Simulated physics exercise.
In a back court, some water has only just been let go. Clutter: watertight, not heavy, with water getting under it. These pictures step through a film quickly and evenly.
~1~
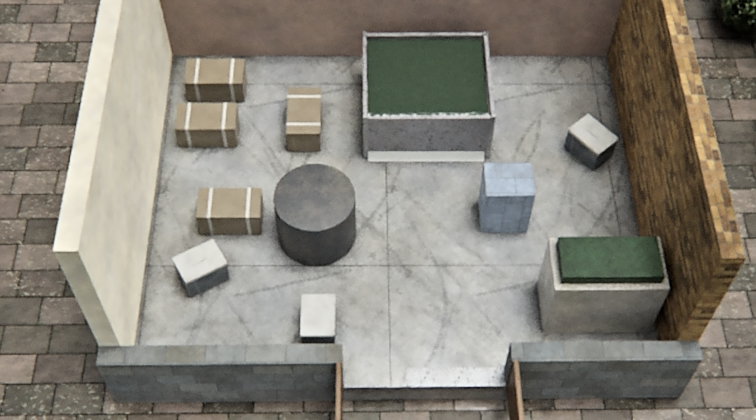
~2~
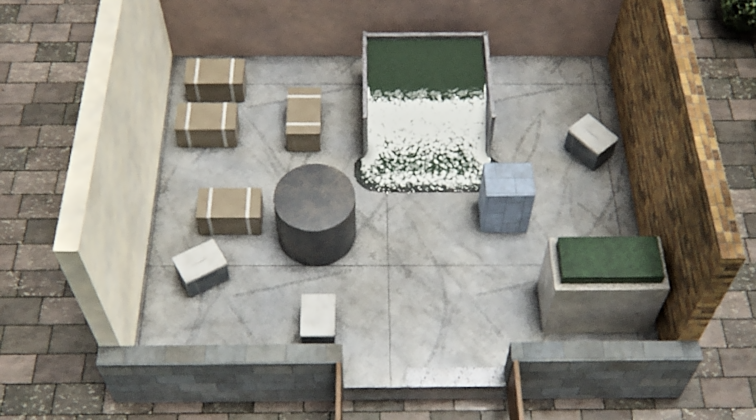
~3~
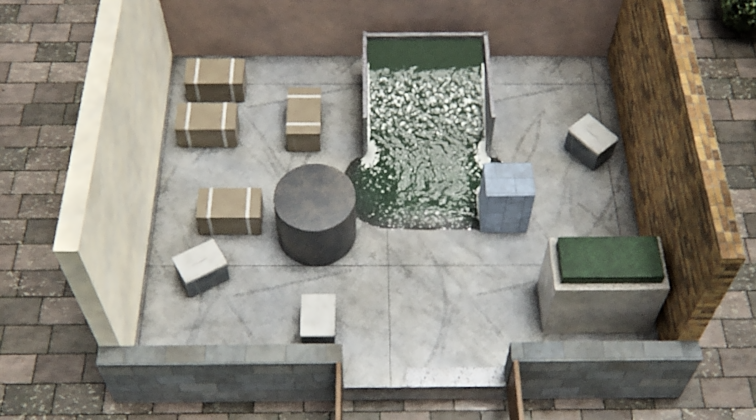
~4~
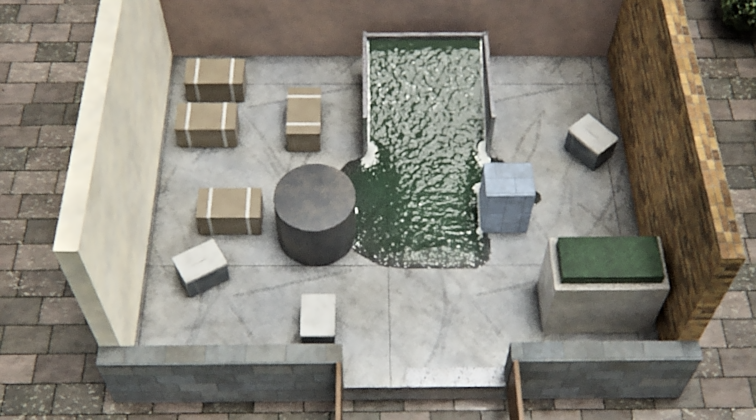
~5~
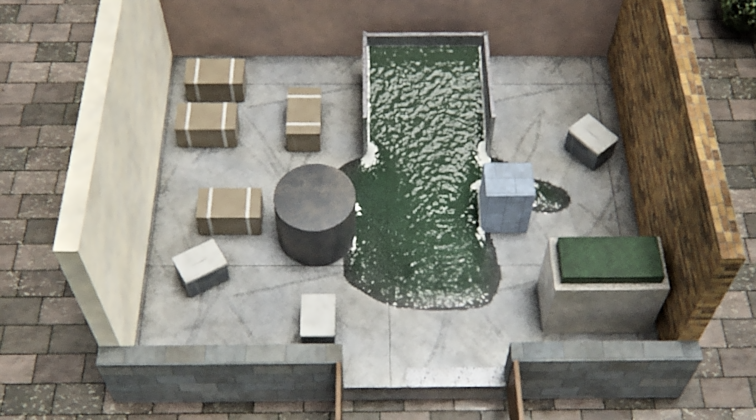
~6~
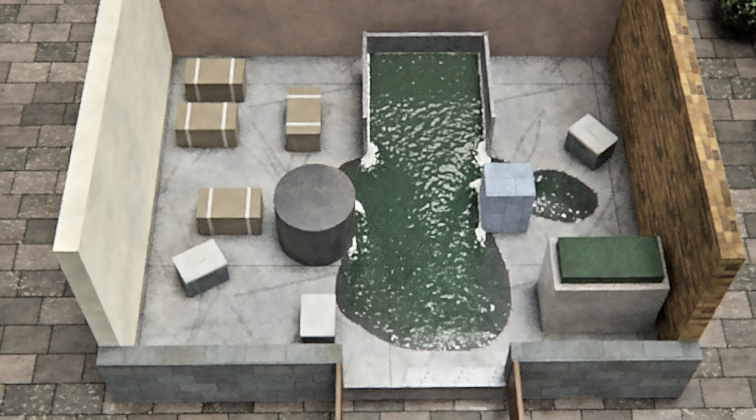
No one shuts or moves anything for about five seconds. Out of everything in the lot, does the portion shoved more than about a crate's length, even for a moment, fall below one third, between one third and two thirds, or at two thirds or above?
It does not reach a third.
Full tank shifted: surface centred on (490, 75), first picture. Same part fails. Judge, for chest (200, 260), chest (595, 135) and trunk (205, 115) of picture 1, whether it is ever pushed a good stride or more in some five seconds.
In order: Remained close by, went well off, remained close by.
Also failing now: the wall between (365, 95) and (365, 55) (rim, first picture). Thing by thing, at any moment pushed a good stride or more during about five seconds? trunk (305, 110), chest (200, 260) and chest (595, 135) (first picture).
Outcome by item - displaced that far / displaced that far / short of that distance.
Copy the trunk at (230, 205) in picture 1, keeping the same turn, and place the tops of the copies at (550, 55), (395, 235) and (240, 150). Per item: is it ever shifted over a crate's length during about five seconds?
Copy one: Barely shifts; copy two: Slides well clear; copy three: Barely shifts.
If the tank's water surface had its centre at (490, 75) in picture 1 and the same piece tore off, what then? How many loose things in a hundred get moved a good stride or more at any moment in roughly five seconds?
Near 30 in a hundred.
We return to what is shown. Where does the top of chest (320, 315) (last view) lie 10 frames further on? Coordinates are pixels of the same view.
Roughly at (268, 322).
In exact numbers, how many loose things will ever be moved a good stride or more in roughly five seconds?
That adds up to 2.
A moment on, 0 of 7 are well off their spots; 0 afloat.
Next, 1 of 7 are well off their spots; 0 afloat.
Later, 2 of 7 are well off their spots; 1 afloat.
In the end, 2 of 7 are well off their spots, and 2 have been at some point; 1 afloat.
